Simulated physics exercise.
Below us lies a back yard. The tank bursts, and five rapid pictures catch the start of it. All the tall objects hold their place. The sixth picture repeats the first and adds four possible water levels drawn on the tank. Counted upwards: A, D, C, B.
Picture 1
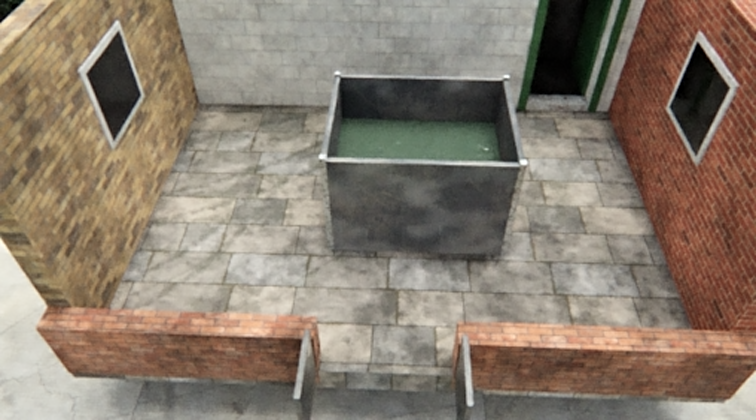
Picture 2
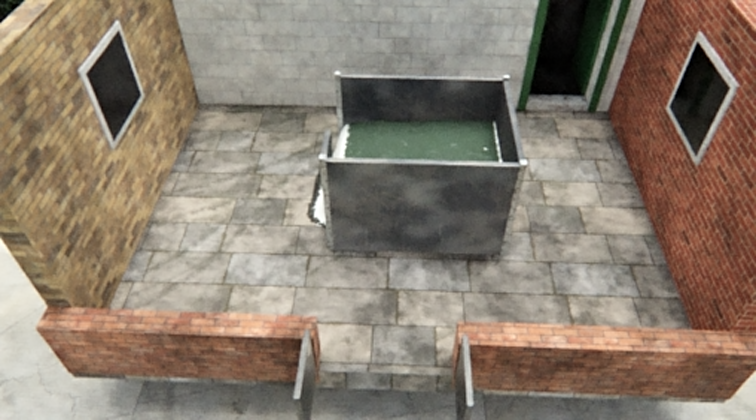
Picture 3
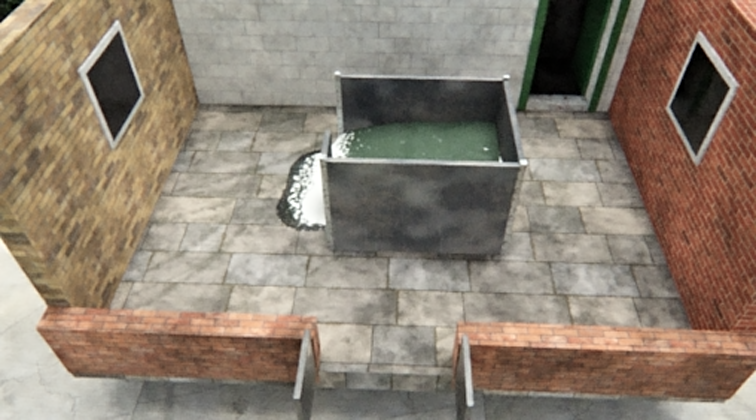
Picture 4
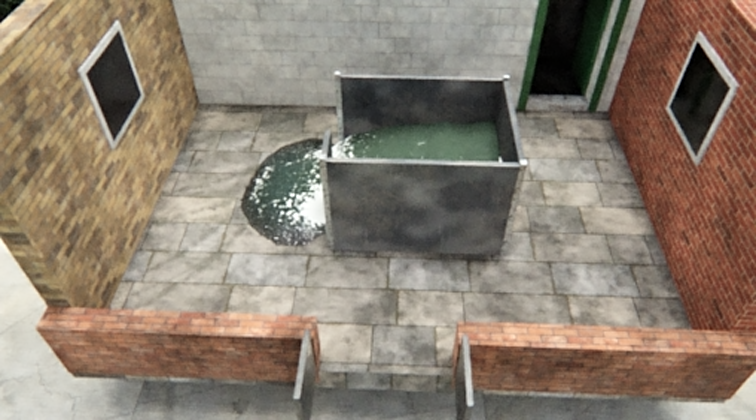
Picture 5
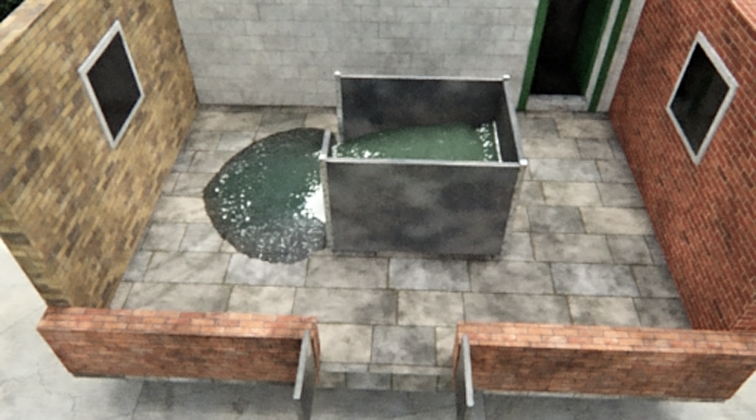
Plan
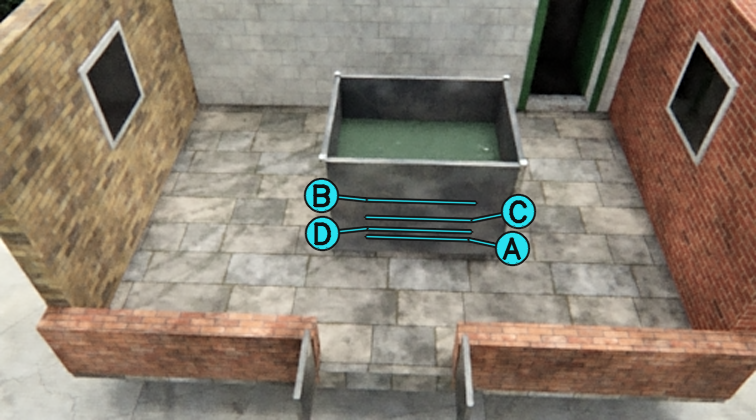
A paved back yard is seen from above, looking down over a low red-brick front wall with an open gate. A dark grey tank of green water stands near the pale back wall, between a yellowish brick wall at left and a red one at right, a green-framed doorway behind. The tank's left side opens and water pours out, foaming white, then spreads leftward in a widening rounded green sheet.
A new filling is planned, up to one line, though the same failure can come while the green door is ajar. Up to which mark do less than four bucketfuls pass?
It is B.
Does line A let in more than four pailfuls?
No, not at all.
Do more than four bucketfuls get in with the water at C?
No, not at all.
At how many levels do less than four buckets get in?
All of the four.
On the marked copy, A at (417, 238); B at (420, 201); C at (419, 218); D at (418, 230); from the bottom up A, D, C, B.
If A is chosen, nothing gets over.
If B is chosen, a bucket or two gets in.
If C is chosen, nothing gets over.
If D is chosen, nothing gets over.
